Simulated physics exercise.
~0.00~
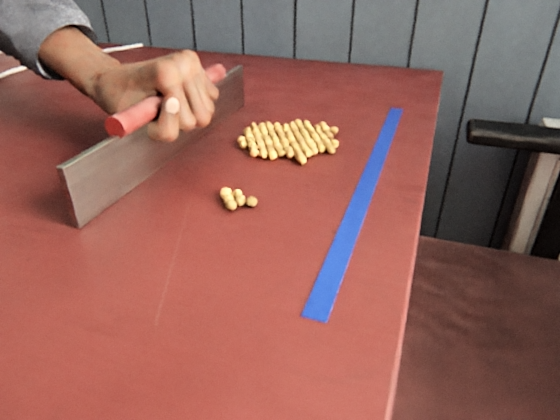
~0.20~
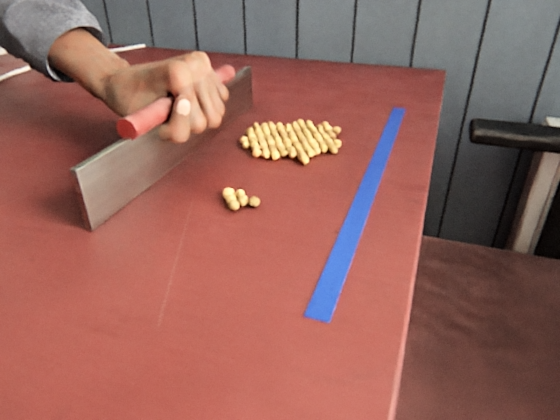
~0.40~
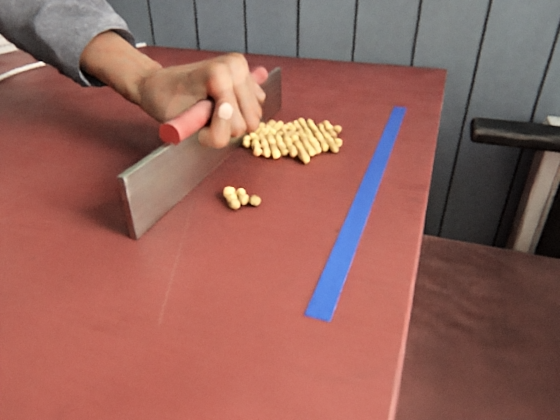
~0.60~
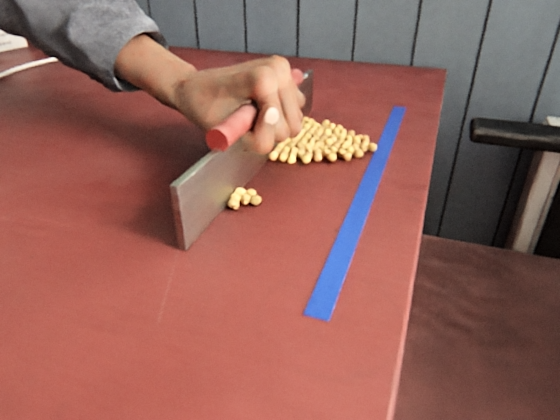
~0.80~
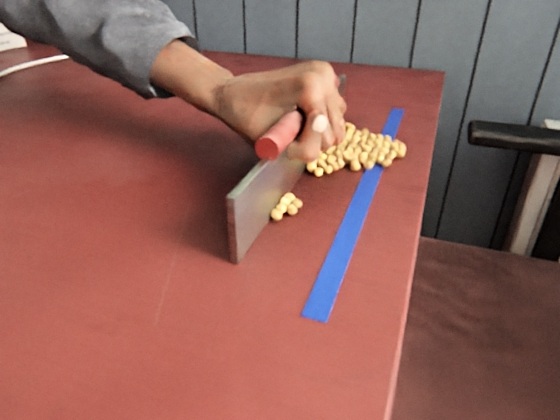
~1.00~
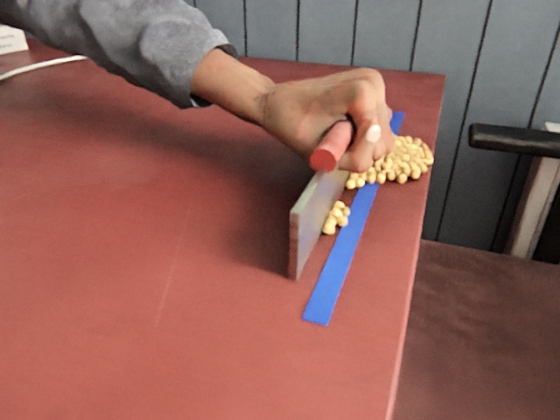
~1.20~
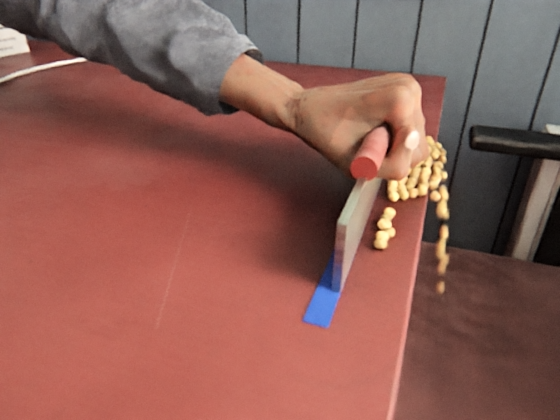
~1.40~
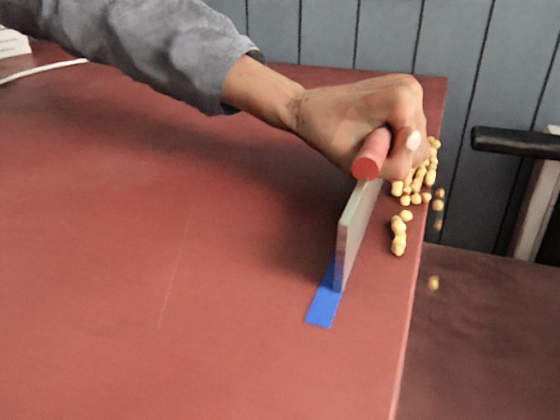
At the start, a hand grips the red handle of a flat metal scraper on a reddish table, with a large batch of peanuts at the back, a small cluster nearer the front, and a strip of blue tape near the right edge. The hand slides the scraper rightward until it meets both batches and pushes them along. The peanuts cross the tape, and the scraper stops on it. Several peanuts from the back batch spill over the right edge and fall. At the end, the small front cluster rests on the table near the edge, and most of the back batch remains there too.
